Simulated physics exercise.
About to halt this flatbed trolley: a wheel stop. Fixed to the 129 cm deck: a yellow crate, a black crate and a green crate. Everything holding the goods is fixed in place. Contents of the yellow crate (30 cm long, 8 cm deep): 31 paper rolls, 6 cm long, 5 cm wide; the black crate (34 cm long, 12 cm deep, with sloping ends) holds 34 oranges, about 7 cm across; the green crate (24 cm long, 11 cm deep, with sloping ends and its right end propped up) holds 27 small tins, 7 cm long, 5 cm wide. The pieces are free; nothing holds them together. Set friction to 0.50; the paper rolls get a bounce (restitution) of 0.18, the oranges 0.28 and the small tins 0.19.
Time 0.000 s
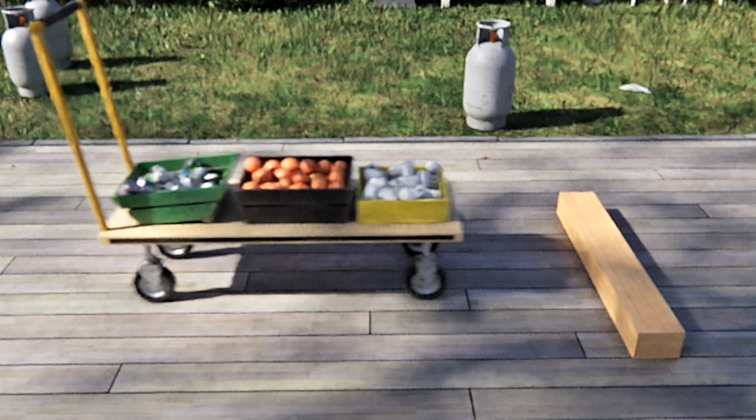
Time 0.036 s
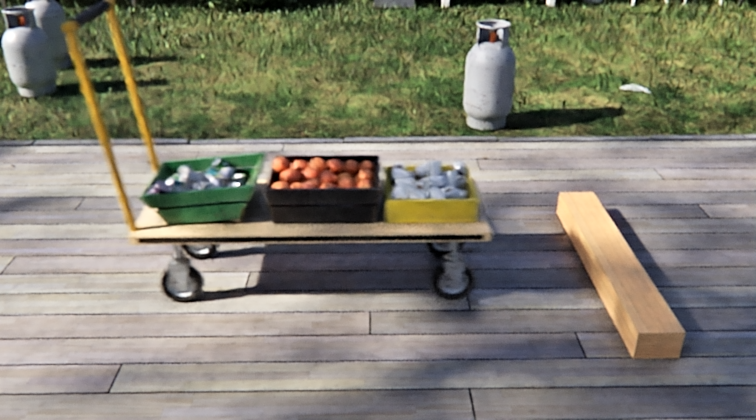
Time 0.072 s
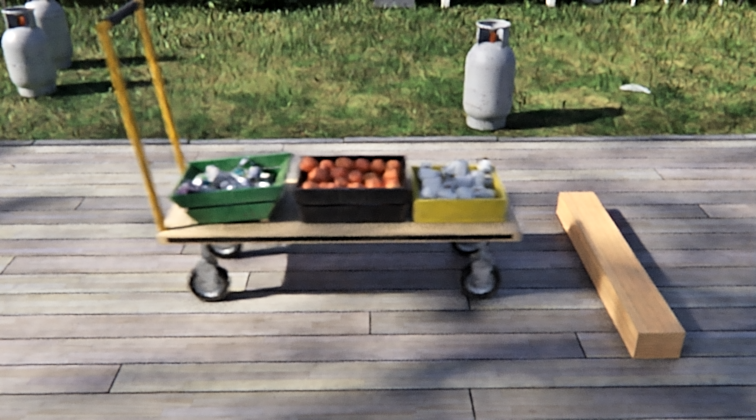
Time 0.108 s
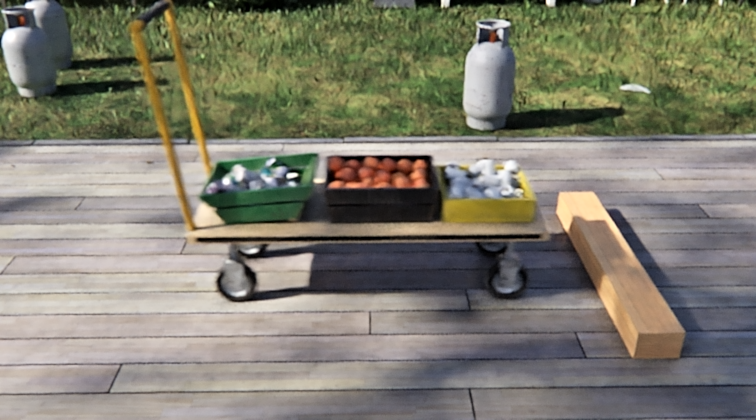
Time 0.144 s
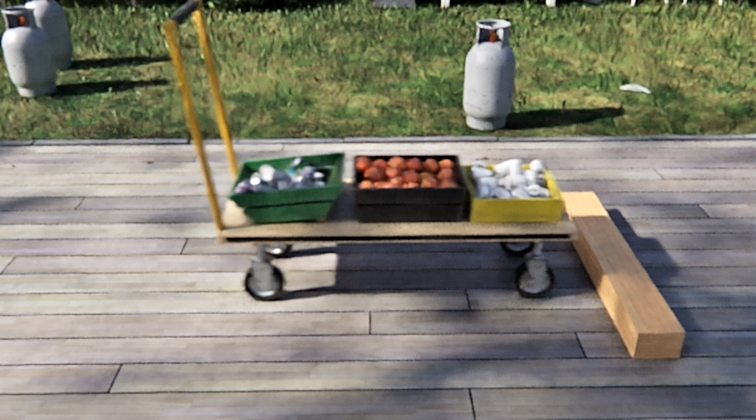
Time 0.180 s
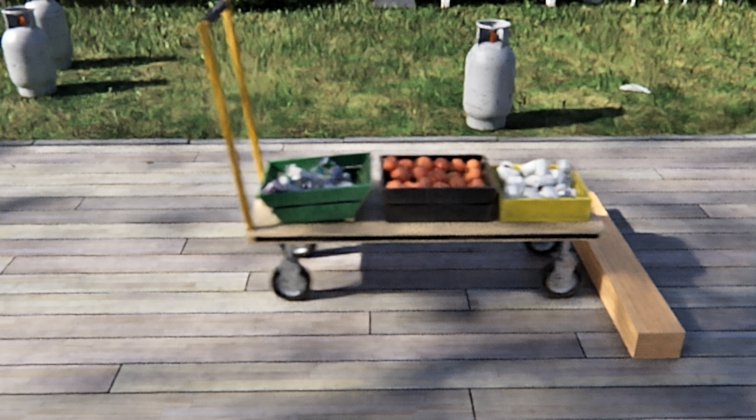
A flatbed trolley carrying a green crate of small tins, a black crate of oranges and a yellow crate of white rolls rolled steadily right across wooden decking, drawing close to a wooden beam.
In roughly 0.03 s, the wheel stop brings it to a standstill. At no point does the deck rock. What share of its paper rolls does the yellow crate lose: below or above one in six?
I expect the share that escapes to go past a sixth.
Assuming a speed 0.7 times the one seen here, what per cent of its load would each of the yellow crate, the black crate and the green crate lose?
Then the yellow crate sheds 0 per cent, the black crate 0 per cent, and the green crate 0 per cent.
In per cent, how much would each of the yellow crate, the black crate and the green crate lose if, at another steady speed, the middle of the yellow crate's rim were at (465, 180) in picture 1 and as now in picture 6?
Result - yellow crate: 0 per cent; black crate: 0 per cent; green crate: 0 per cent.
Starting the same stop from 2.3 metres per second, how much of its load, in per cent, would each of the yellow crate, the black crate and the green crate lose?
Yellow crate 10 %, black crate 10 %, green crate 10 %.
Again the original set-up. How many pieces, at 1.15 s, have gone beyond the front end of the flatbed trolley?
Around 8.
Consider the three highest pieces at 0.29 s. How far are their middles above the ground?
About 54 cm up, on average.
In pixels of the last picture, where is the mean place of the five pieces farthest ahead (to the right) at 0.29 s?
Centre: Approx. (599, 168) px.
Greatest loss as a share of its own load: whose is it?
That's the yellow crate.
After 0.19 s, the wheels strike.
After 0.29 s, yellow crate 30 in, 1 out, black crate 34 in, 0 out and green crate 27 in, 0 out.
After 0.41 s, yellow crate 24 in, 7 out, black crate 32 in, 2 out and green crate 24 in, 3 out.
After 0.64 s, yellow crate 23 in, 8 out, black crate 31 in, 3 out and green crate 23 in, 4 out.
Final count (at 1.15 s), yellow crate 23 in, 8 out, black crate 31 in, 3 out and green crate 23 in, 4 out. Asked share, 8 of 31, 26 per cent.
